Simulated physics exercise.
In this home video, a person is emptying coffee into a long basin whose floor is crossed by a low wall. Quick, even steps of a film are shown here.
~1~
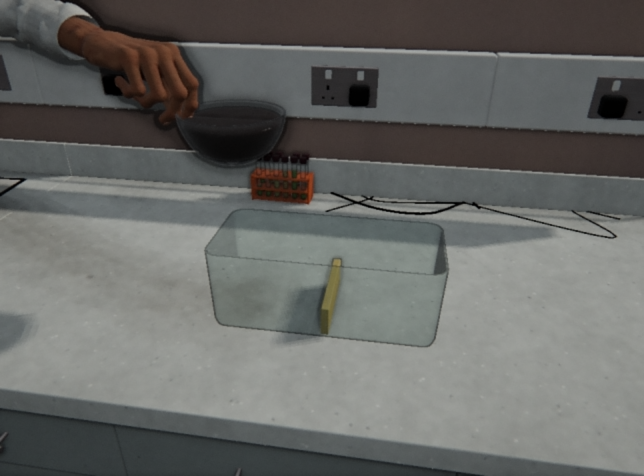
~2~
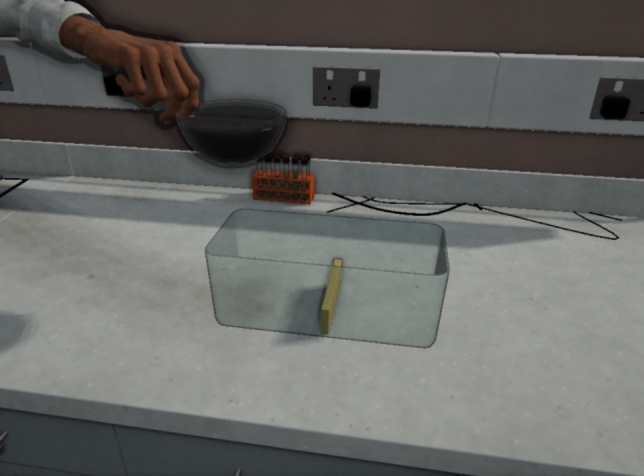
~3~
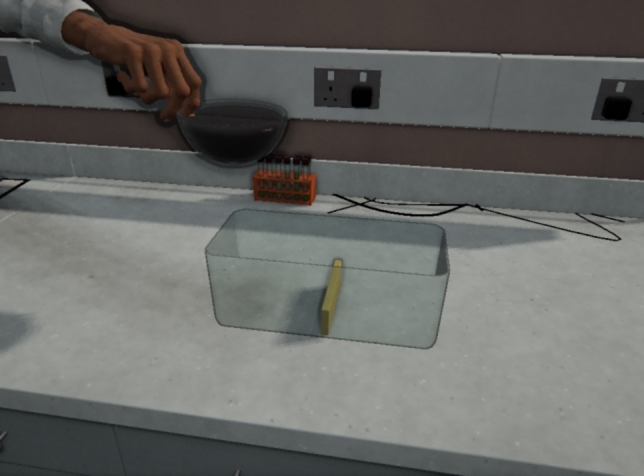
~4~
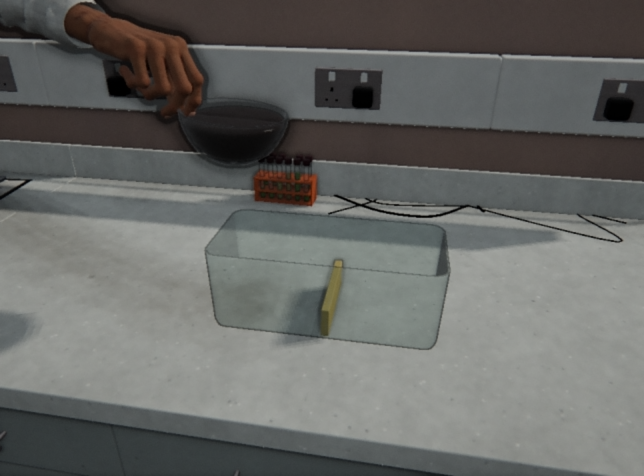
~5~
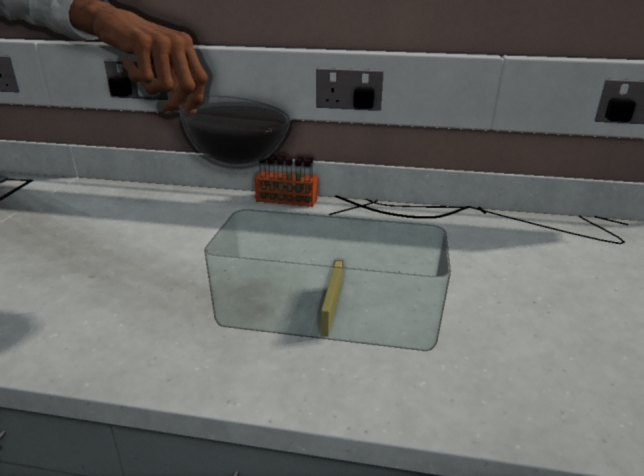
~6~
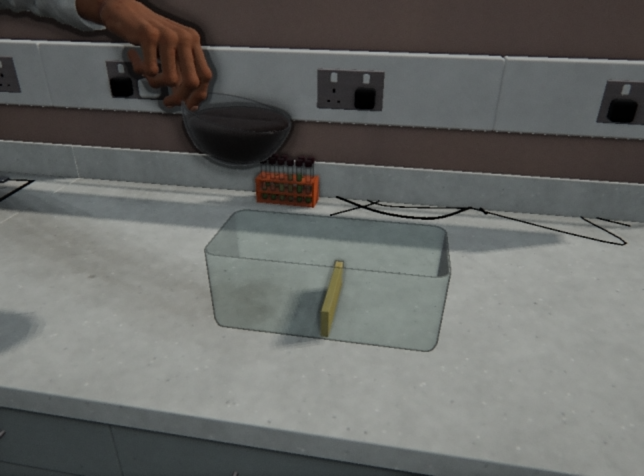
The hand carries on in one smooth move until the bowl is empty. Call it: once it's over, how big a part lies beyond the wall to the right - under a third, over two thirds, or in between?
In between.
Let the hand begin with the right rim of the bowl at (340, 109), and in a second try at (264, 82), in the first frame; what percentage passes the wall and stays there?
First about 95, then 35 per cent.
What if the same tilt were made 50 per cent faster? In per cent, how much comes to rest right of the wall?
I'd say close to 45 %.
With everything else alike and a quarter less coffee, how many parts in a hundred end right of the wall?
Estimated share: Close to 40 per cent.
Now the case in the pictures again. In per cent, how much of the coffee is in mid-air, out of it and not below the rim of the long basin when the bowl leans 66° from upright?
Share out of both vessels: Approx. 40 %.
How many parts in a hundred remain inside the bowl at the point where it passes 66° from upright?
Roughly 35 %.
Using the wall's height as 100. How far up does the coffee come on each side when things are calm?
On the left it sits near 20, while on the right it sits near 30.
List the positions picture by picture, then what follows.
In the first picture, tilt 0°; pouring edge (284, 116); surface from (186, 116) to (282, 121); the long basin's rim runs from (220, 230) to (445, 249); the wall's top is at (331, 283).
In the second picture, tilt 1°; pouring edge (285, 116); surface from (186, 116) to (283, 121).
In the third picture, tilt 2°; pouring edge (285, 118); surface from (187, 115) to (283, 122).
In the fourth picture, tilt 5°; pouring edge (286, 121); surface from (189, 115) to (285, 123).
In the fifth picture, tilt 9°; pouring edge (288, 124); surface from (191, 114) to (286, 123).
In the sixth picture, tilt 14°; pouring edge (289, 129); surface from (193, 115) to (289, 124).
A moment on, the bowl is tipped part way and 35 per cent is still to pour, 8 is left of the wall and 19 right of it.
Next, the bowl is tipped on its side and 1 per cent is still to pour, 38 is left of the wall and 56 right of it.
Then the bowl is tipped right over and 0 per cent is still to pour, 43 is left of the wall and 57 right of it.
Later the bowl is tipped right over and 0 per cent is still to pour, 43 is left of the wall and 57 right of it.
In the end 43 per cent lies left of the wall, 57 right of it and 0 outside.
